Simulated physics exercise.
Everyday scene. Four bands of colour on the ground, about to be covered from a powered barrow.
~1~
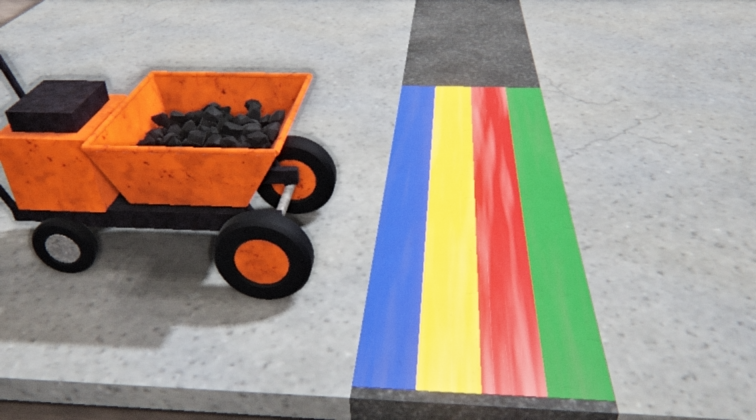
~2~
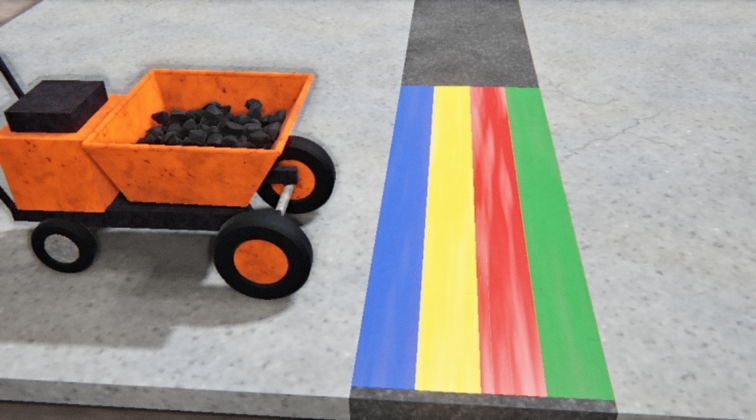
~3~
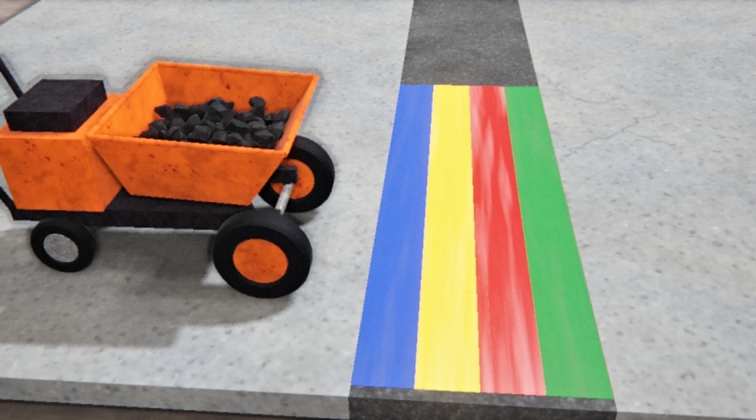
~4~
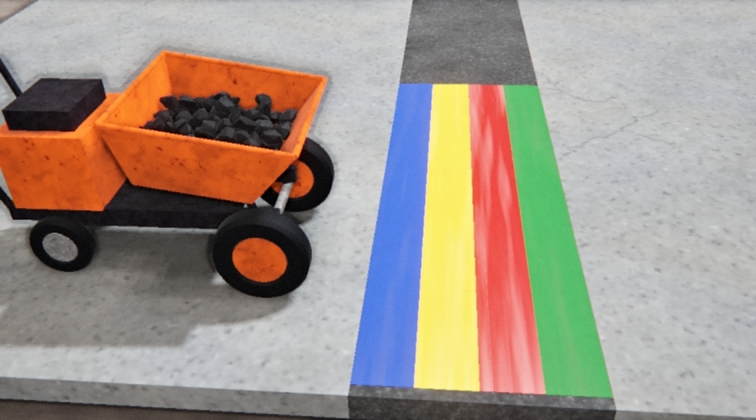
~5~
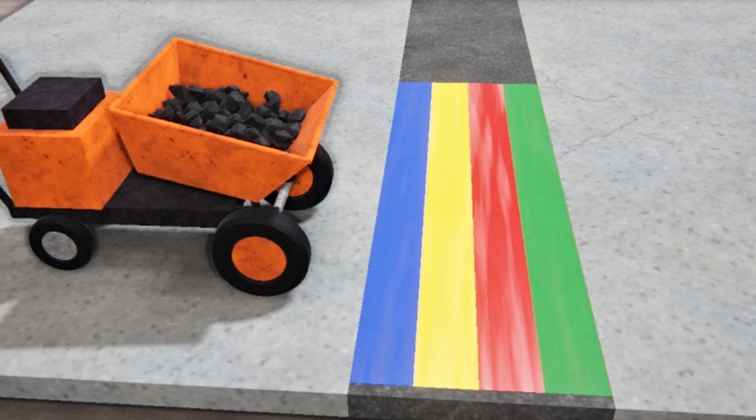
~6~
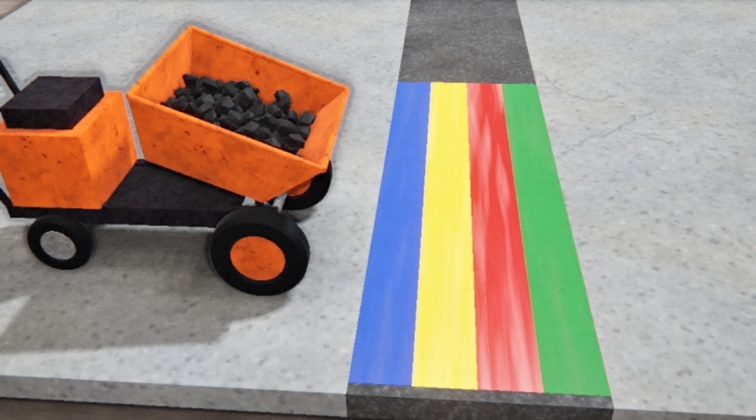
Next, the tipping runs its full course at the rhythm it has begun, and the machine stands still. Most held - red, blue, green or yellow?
Yellow holds the most.
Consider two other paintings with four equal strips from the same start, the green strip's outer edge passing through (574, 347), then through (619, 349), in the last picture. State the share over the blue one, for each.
The first one comes out at 20 percent, while the second comes out at 30 percent.
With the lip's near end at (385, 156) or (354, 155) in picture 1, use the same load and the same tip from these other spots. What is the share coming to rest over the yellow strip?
About 0 %, then 20 %.
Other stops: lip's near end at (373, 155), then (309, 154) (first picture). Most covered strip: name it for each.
Red, then yellow.
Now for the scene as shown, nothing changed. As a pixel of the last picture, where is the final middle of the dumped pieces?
Last view, centre at rest - approx. (436, 244).
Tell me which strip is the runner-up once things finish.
Second: That blue strip.
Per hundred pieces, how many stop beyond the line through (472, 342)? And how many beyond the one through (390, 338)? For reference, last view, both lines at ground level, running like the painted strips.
20 % and 80 %, in that order.
Shortly afterwards, skip tipped steeply; the whole lot in the skip.
Next, skip tipped right over; the bulk in the skip; a little over the blue strip; near a quarter over the yellow strip; only a few over the red strip.
Some moments later, skip tipped right over; near a quarter in the skip; near a quarter over the blue strip; near a third over the yellow strip; a little over the red strip; only a few over the green strip; only a few off the paint.
In the end, skip tipped right over; near a quarter in the skip; near a quarter over the blue strip; near a third over the yellow strip; a little over the red strip; only a few over the green strip; only a few off the paint.
